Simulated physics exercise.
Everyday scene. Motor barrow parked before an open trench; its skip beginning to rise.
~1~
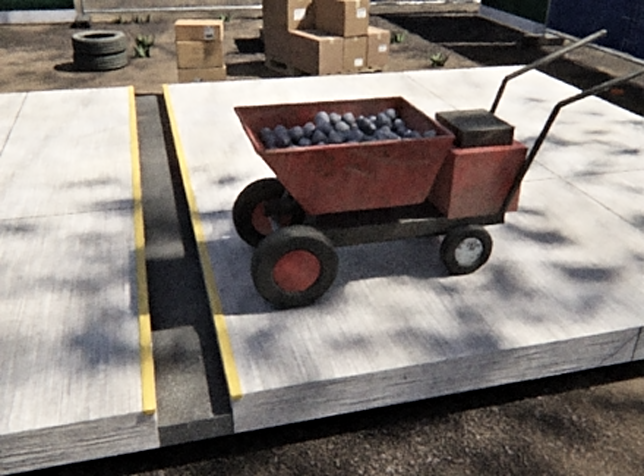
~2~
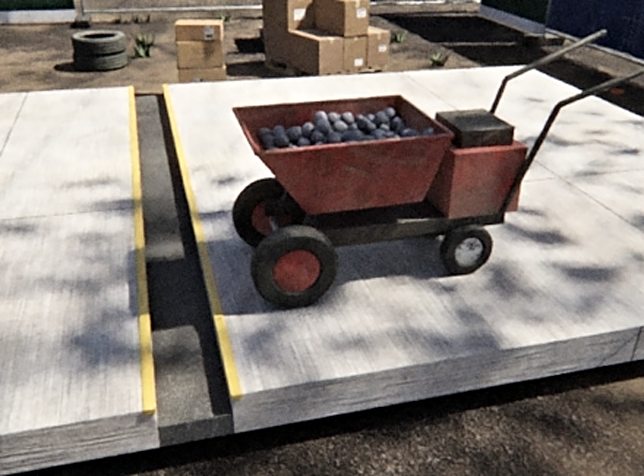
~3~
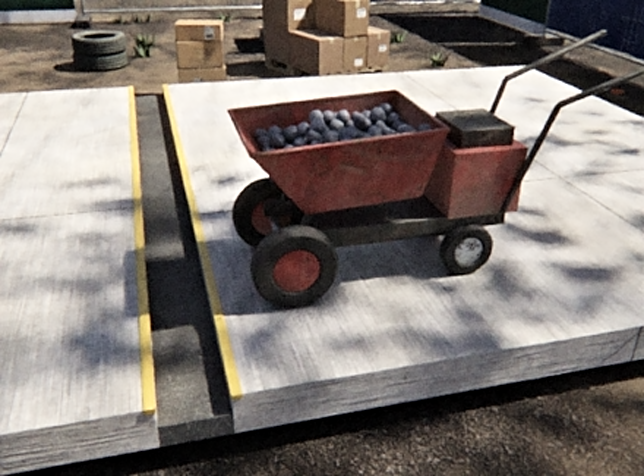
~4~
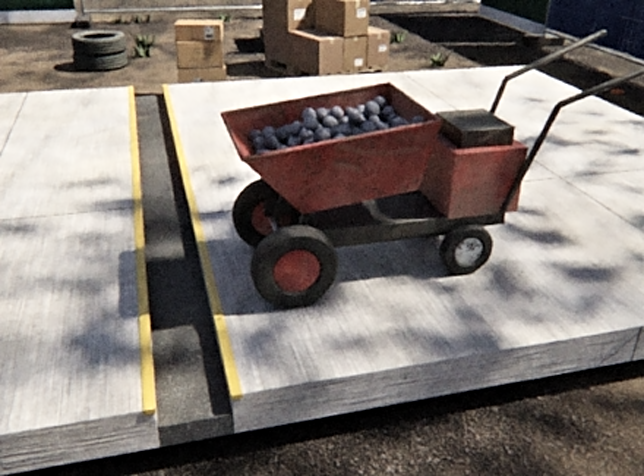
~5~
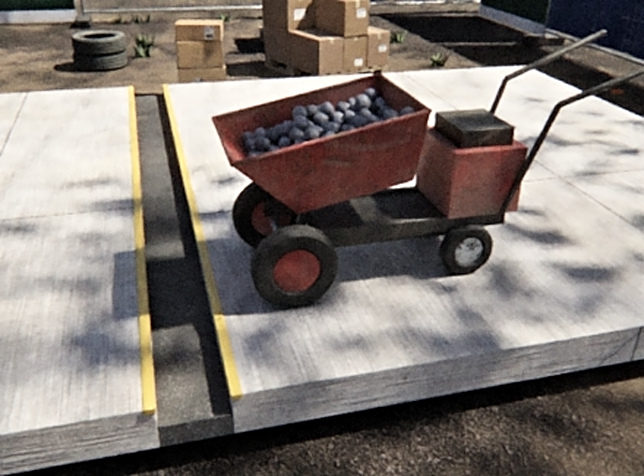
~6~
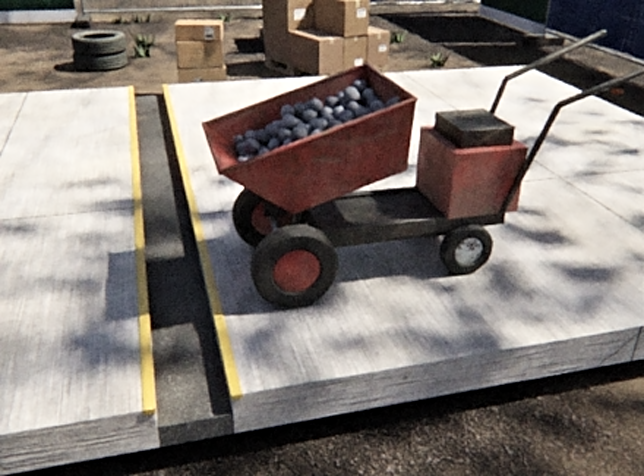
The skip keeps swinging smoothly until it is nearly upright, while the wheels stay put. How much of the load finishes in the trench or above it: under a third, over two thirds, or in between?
Watching it, what goes in is not a full third of the load.
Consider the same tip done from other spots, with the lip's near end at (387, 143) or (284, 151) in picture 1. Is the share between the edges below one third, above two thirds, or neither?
Between a third and two thirds, then in the middle band.
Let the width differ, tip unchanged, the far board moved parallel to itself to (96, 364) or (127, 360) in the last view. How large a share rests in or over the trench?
First try: About 70 %; second try: About 40 %.
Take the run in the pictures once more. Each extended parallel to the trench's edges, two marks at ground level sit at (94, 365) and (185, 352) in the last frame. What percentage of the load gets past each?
That's 50 per cent for the first and 90 per cent for the second.
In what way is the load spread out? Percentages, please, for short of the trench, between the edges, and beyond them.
I'd estimate short near 0, between near 20 and beyond near 75 per cent.
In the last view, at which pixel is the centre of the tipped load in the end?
Around (101, 288), give or take.
Just after the last frame, skip tipped steeply; every one in the skip.
A moment on, skip tipped right over; the larger part in the skip; just a few in or heaped over the trench; roughly a quarter beyond it; just a few falling.
Further on, skip tipped right over; roughly a quarter in the skip; about a tenth in or heaped over the trench; the larger part beyond it.
When it is over, skip tipped right over; just a few in the skip; roughly a quarter in or heaped over the trench; the larger part beyond it.
